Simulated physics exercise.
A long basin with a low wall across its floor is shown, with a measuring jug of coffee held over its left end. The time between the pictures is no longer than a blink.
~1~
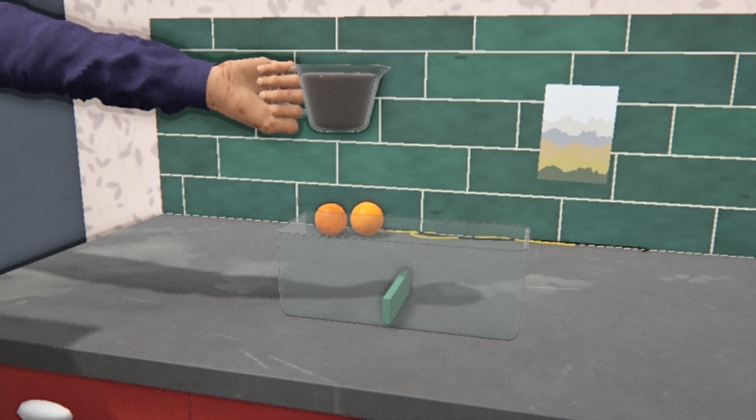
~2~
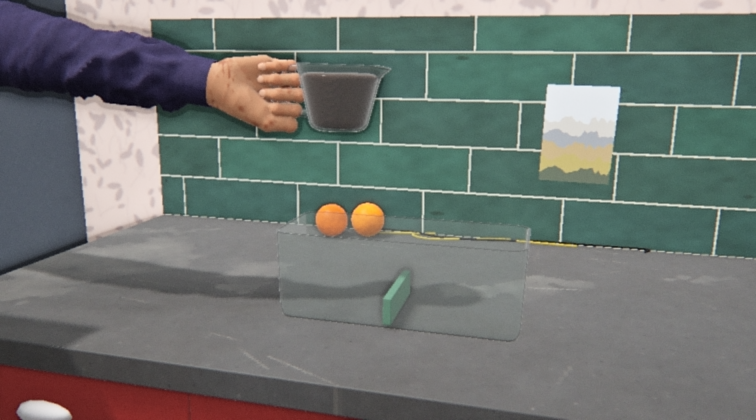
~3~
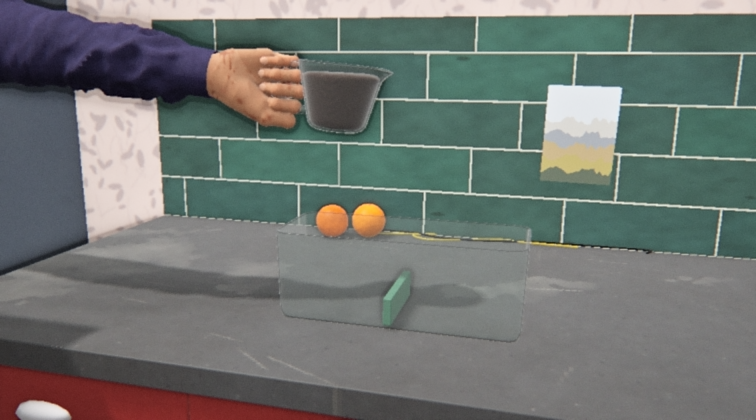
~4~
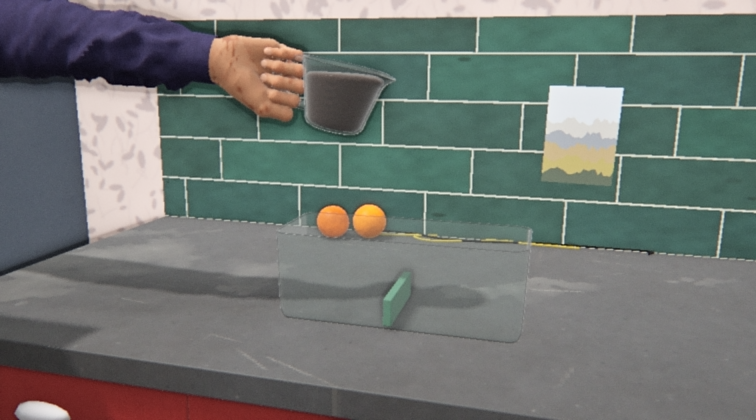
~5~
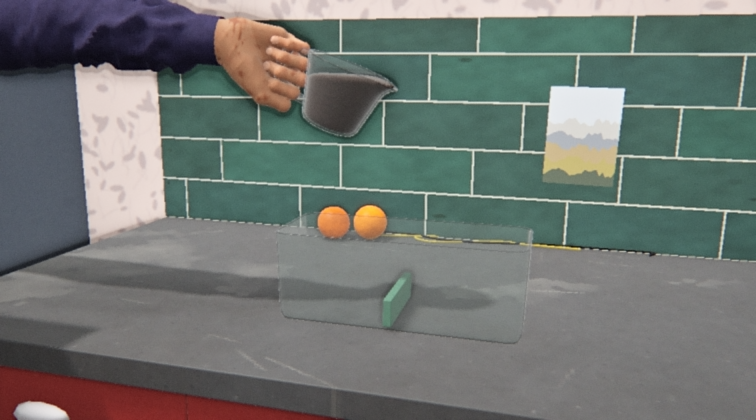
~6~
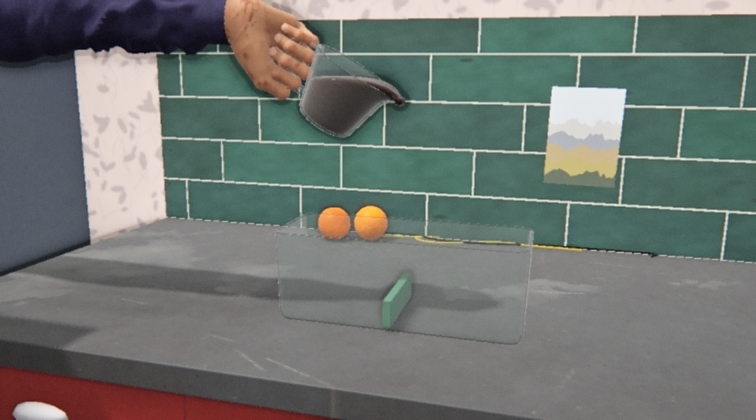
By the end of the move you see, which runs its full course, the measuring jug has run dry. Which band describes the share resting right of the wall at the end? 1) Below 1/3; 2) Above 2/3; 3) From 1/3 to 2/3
2, above 2/3.
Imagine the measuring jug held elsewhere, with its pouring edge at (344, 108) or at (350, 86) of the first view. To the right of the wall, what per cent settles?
You'd get around 10 per cent and then around 25 per cent.
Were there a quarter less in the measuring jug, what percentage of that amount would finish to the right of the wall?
Some 85 parts in a hundred.
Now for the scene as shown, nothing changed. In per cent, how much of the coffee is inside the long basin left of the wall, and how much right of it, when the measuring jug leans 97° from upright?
0 % left, 30 % right.
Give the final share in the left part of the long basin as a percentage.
15 % or thereabouts.
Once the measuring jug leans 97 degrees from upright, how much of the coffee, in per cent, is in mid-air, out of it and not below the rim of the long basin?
About 40 %.
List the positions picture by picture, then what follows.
It leans 0°; its right rim is at (390, 67); the coffee meets the walls at (304, 75) and (379, 76); the long basin's rim runs from (292, 222) to (528, 240); the wall's top is at (397, 284), in the first frame.
It leans 1°; its right rim is at (391, 68); the coffee meets the walls at (305, 74) and (379, 76), in the second frame.
It leans 6°; its right rim is at (393, 72); the coffee meets the walls at (307, 73) and (381, 78), in the third frame.
It leans 13°; its right rim is at (396, 79); the coffee meets the walls at (310, 73) and (385, 79), in the fourth frame.
It leans 22°; its right rim is at (398, 90); the coffee meets the walls at (313, 77) and (393, 84), in the fifth frame.
It leans 33°; its right rim is at (398, 101); the coffee meets the walls at (313, 79) and (395, 94); 4 per cent is over the edge, in the sixth frame.
A moment on, the measuring jug is tipped on its side and 28 per cent is still to pour, 0 is left of the wall and 31 right of it.
Next, the measuring jug is tipped right over and 1 per cent is still to pour, 9 is left of the wall and 83 right of it.
Then the measuring jug is tipped right over and 0 per cent is still to pour, 14 is left of the wall and 83 right of it.
Later the measuring jug is tipped right over and 0 per cent is still to pour, 14 is left of the wall and 83 right of it.
At rest 14 per cent lies left of the wall, 83 right of it and 2 outside.
